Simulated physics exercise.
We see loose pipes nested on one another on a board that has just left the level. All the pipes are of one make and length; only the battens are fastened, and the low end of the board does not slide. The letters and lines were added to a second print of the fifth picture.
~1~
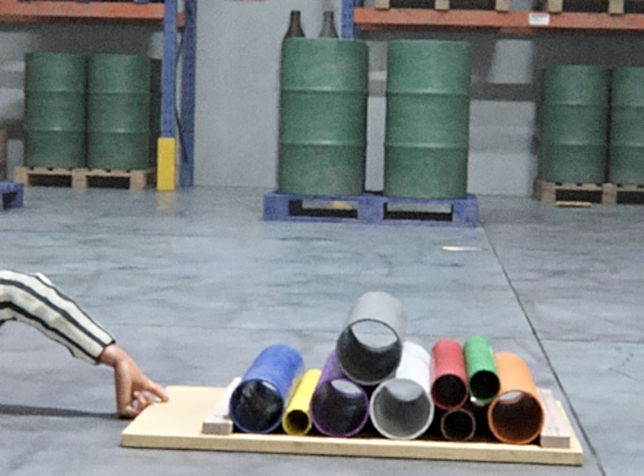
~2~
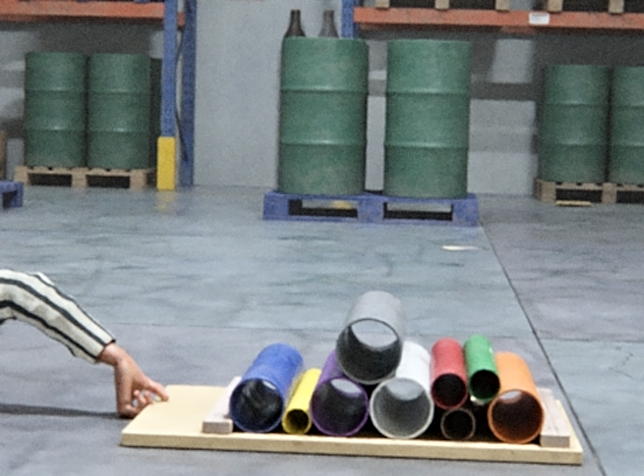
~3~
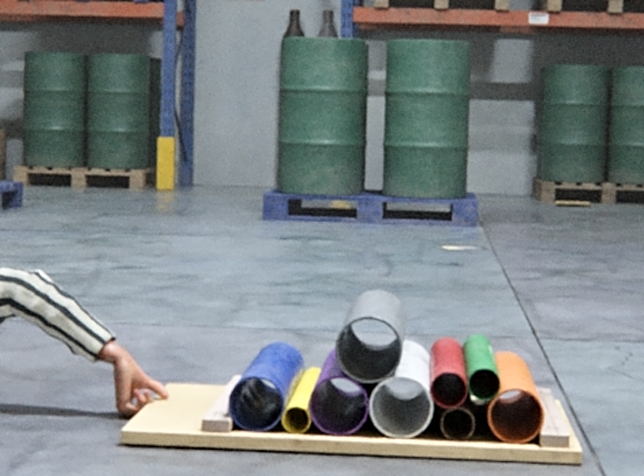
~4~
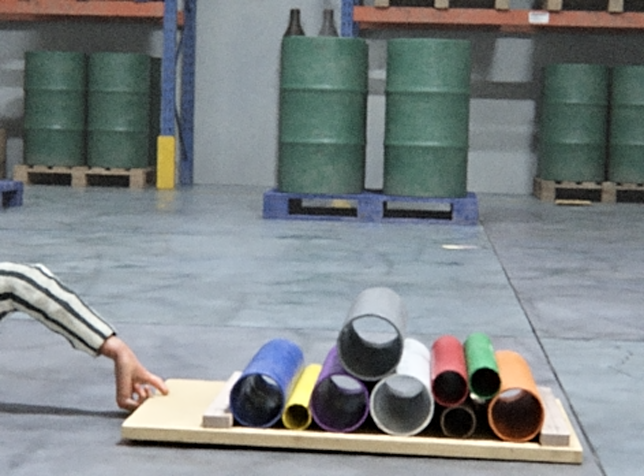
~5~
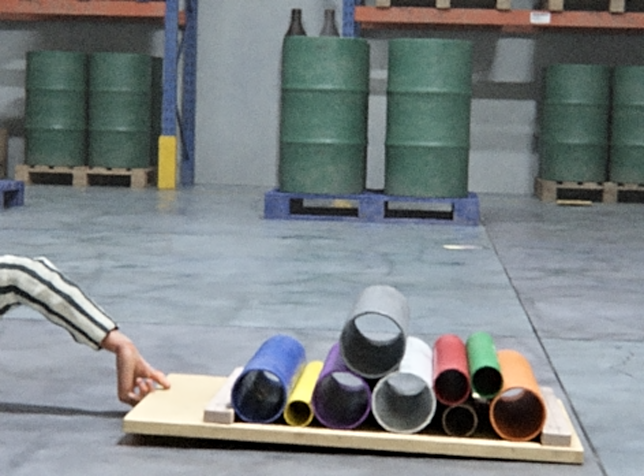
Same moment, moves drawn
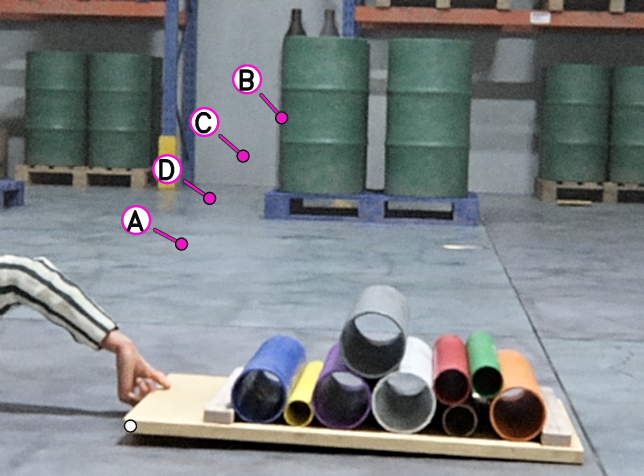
Hand in a striped sleeve slightly raising the left end of a wooden board holding stacked colourful pipes in a warehouse.
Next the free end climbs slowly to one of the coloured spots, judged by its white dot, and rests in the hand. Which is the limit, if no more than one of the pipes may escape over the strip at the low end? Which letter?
The last mark within the limit is A.
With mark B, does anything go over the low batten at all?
At B: Yes.
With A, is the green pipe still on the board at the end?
No.
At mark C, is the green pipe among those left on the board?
The green pipe: No.
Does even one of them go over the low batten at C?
Yes.
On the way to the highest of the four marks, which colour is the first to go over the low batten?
The green one.
On the marked copy, A at (182, 244); B at (281, 118); C at (243, 156); D at (210, 199); the white dot at (131, 426).
With A. Early on, board at 16°.
Further on, board at 26°.
At the end, board at 26°, one over the low batten (green).
As for the rest, B eight over the low batten; C two over the low batten (green, grey); D two over the low batten (green, grey).
